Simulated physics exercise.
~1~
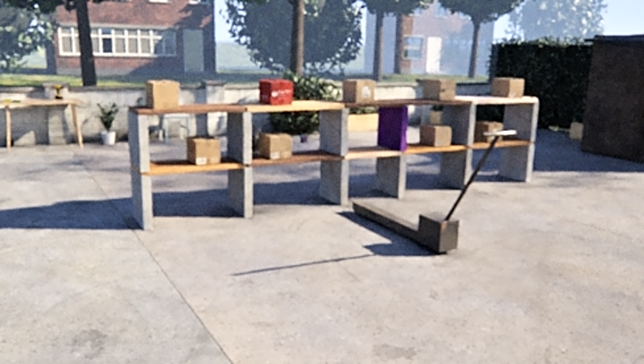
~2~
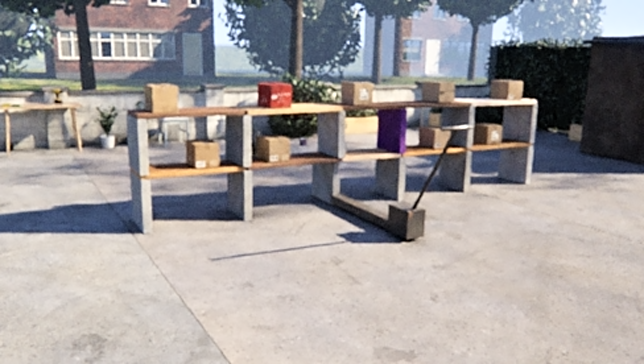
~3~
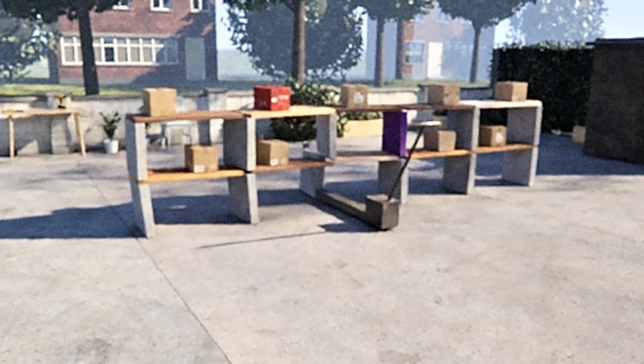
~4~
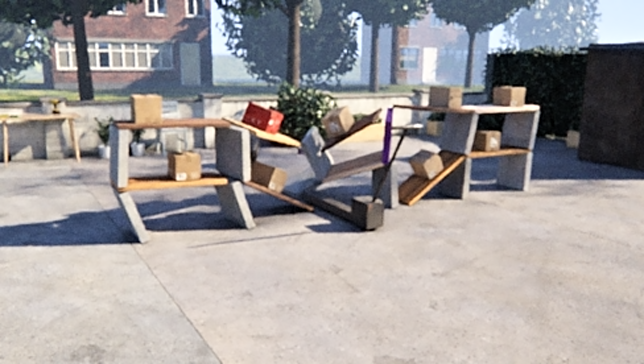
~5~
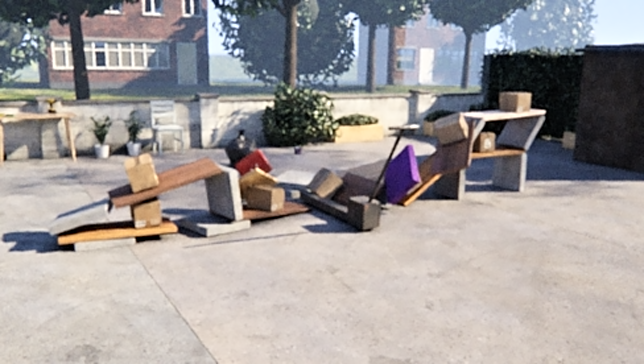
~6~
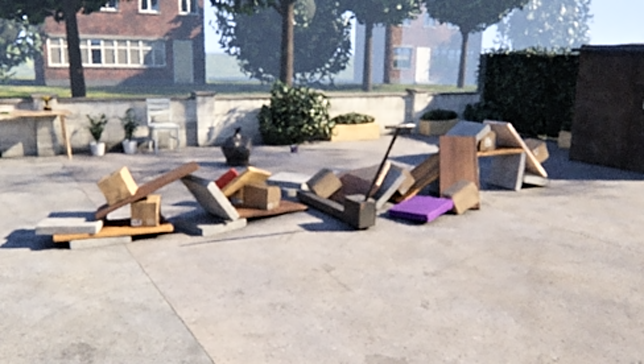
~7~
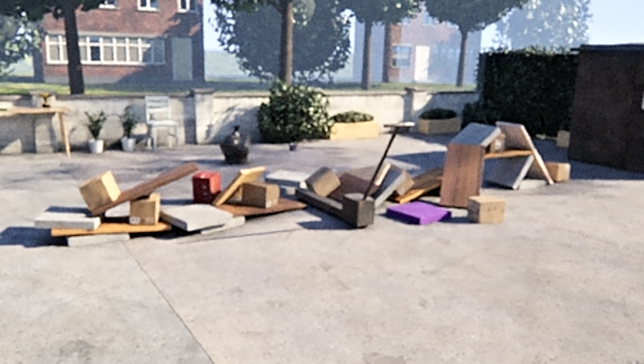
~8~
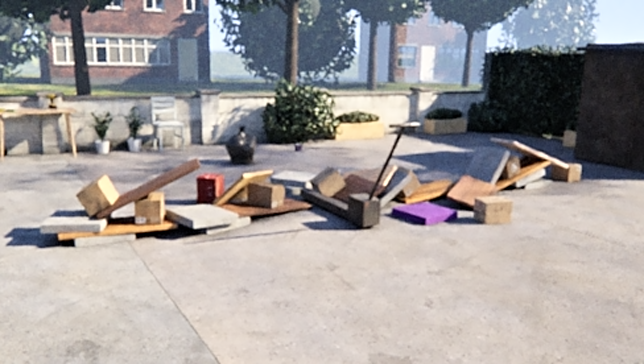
A long, low shelving unit of pale grey blocks and wooden boards stands in a sunlit paved yard, seen from the front by a slightly swaying camera. Cardboard cartons sit on both tiers, with a red one on top left of centre and a purple upright right of centre. A dark, long-handled jack slides left and inward against the base near the middle. The centre buckles first, tipping the red carton, then the left side collapses and the purple upright topples flat. The right end folds last, leaving everything in a low, jumbled row around the jack.
